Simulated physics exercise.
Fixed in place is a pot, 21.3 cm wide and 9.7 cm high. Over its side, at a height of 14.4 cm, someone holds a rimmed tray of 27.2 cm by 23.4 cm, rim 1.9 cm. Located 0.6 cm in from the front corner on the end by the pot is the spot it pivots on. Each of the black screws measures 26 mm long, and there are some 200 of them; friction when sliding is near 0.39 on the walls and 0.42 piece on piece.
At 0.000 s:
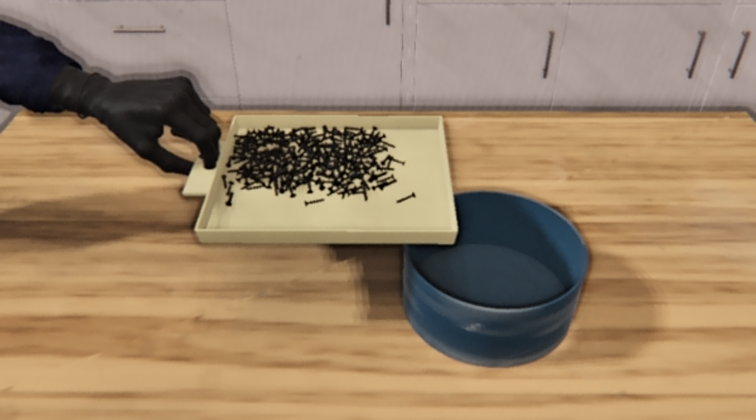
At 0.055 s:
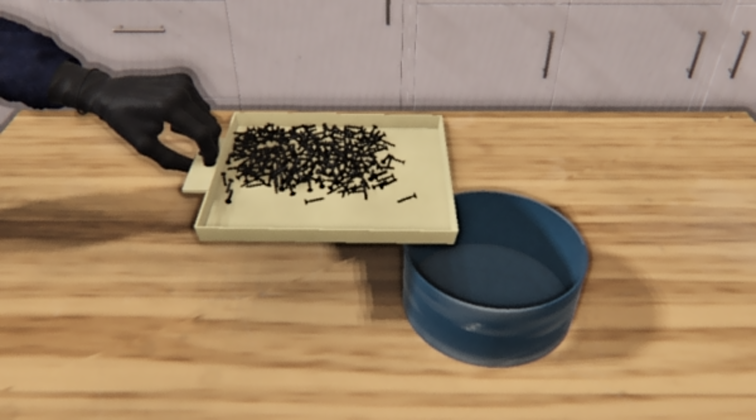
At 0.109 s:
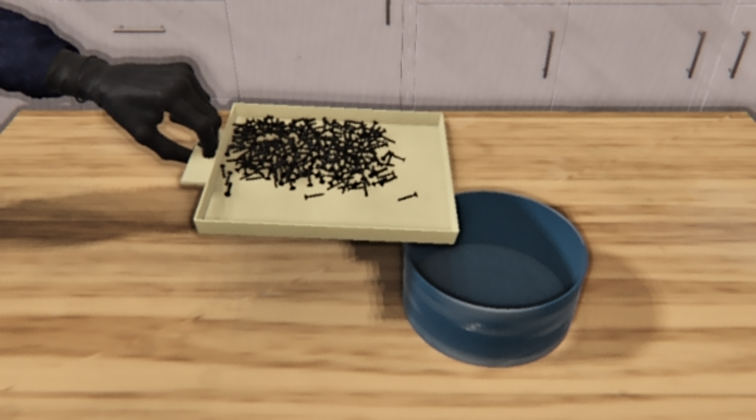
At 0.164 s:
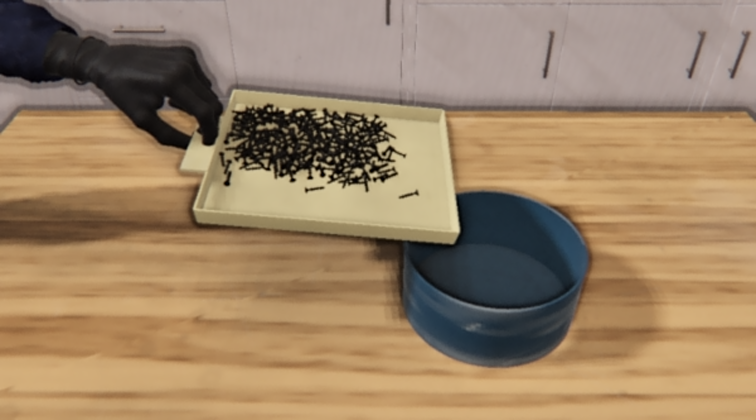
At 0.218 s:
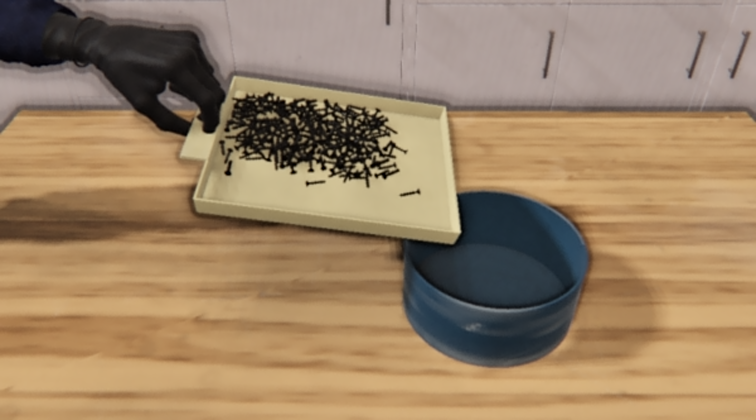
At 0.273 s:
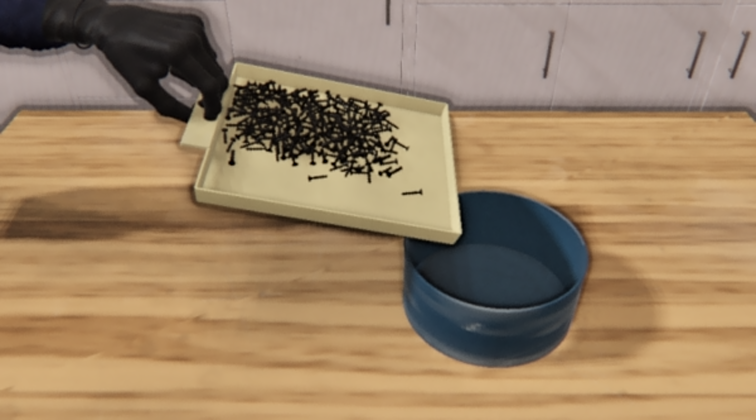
A light wood-grained counter stands before pale cabinets with metal handles, seen from the front and slightly above. A black-gloved hand in a dark sleeve holds a cream rimmed tray by its left-hand tab, a heap of small black screws towards its back left, beside a blue round pot at right. The hand raises the tray's left side, slanting it modestly down towards the pot, while the screws stay bunched and the camera stays still.
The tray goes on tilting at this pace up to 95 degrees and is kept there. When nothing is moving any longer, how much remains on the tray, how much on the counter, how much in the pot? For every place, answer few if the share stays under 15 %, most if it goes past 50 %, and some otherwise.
Shares - left on the tray: Few; counter: Few; pot: Most.
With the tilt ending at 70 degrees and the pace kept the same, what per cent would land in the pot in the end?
I'd put it at close to 55 per cent.
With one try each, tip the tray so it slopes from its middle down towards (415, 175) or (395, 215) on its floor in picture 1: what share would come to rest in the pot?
About 40 and 85 per cent.
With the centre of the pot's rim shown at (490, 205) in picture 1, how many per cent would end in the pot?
55 %.
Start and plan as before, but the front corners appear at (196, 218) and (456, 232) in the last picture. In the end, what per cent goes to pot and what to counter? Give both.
You'd end with pot at 15 and counter at 85.
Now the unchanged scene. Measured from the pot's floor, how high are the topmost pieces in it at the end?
I'd put it at close to 2.5 centimetres.
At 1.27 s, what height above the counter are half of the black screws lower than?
Some 10 cm.
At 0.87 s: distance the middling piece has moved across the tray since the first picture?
Roughly 16 cm.
After 0.87 s, tilt 52 degrees; the tray holds 95 %, the pot 0 %.
After 1.27 s, tilt 77 degrees; the tray holds 45 %, the pot 50 %.
After 1.76 s, tilt 95 degrees; the tray holds 0 %, the pot 95 %.
By 2.4 s all is still; tray 0 %, counter 0 %, pot 100 %.
